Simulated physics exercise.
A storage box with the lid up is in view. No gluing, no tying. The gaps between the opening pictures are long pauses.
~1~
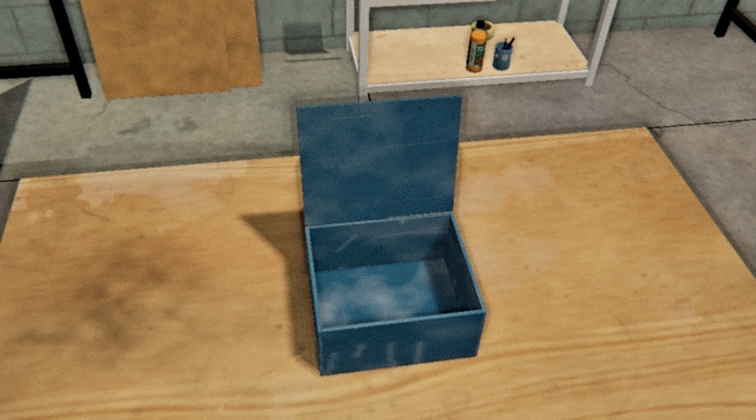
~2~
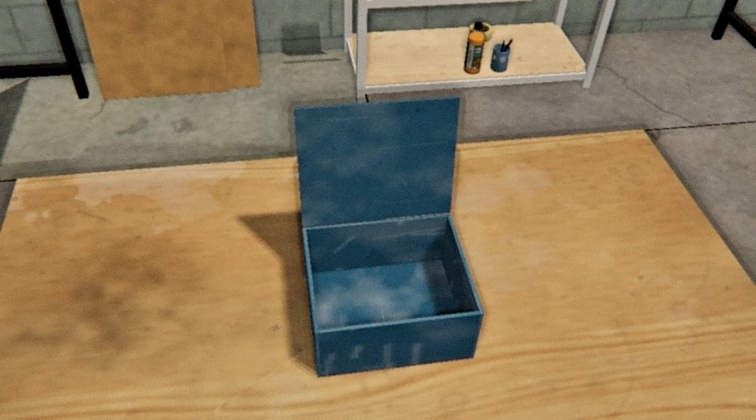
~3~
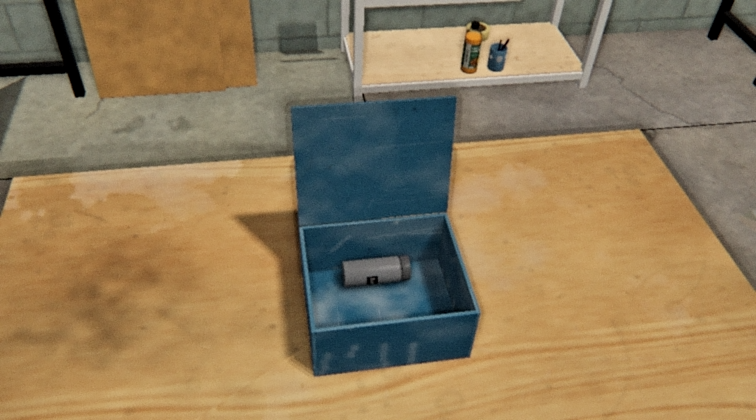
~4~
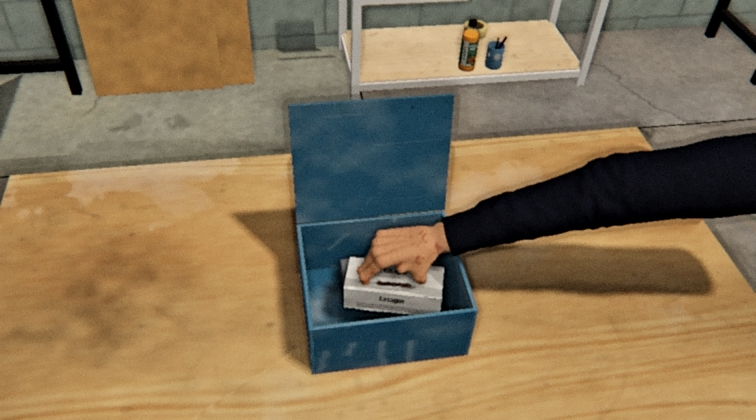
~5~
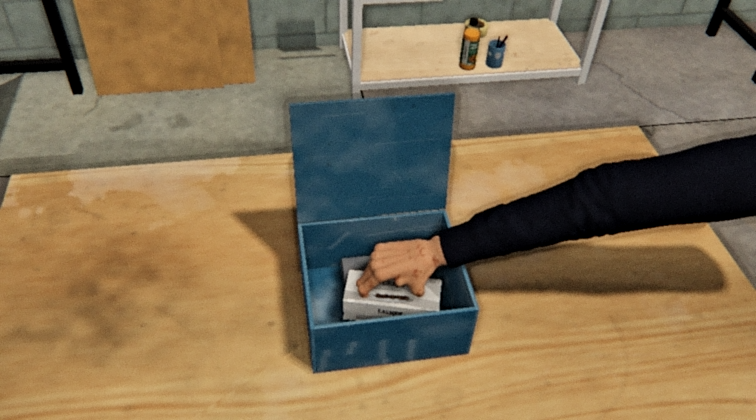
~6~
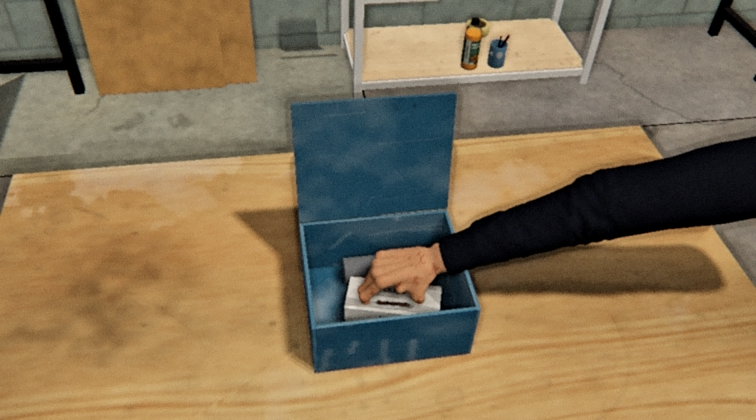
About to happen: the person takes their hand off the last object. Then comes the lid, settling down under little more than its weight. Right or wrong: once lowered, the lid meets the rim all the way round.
Right.
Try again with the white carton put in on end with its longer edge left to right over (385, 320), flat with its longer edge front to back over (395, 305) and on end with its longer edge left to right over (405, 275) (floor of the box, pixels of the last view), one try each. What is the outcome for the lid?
The lid stays up the first time, goes down the second time and goes down the third time.
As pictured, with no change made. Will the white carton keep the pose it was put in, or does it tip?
By the end it has kept its angle.
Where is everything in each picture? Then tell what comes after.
The last thing is not in view yet, in the first frame.
The last thing is not in view yet, in the second frame.
The last thing is not in view yet; grey shaker (376, 271), in the third frame.
Coming down; white carton (394, 287), in the fourth frame.
Coming down; white carton (392, 300), in the fifth frame.
In place under the hand; white carton (393, 306), in the sixth frame.
Then, 1.30 s on from there, lid 81° above the rim.
Then, 1.70 s on from there, lid 46° above the rim.
Then, 2.00 s on from there, lid 5° above the rim.
In the end, lid shut; both unmoved. At the end, from the last picture's camera, white carton near (393, 306).
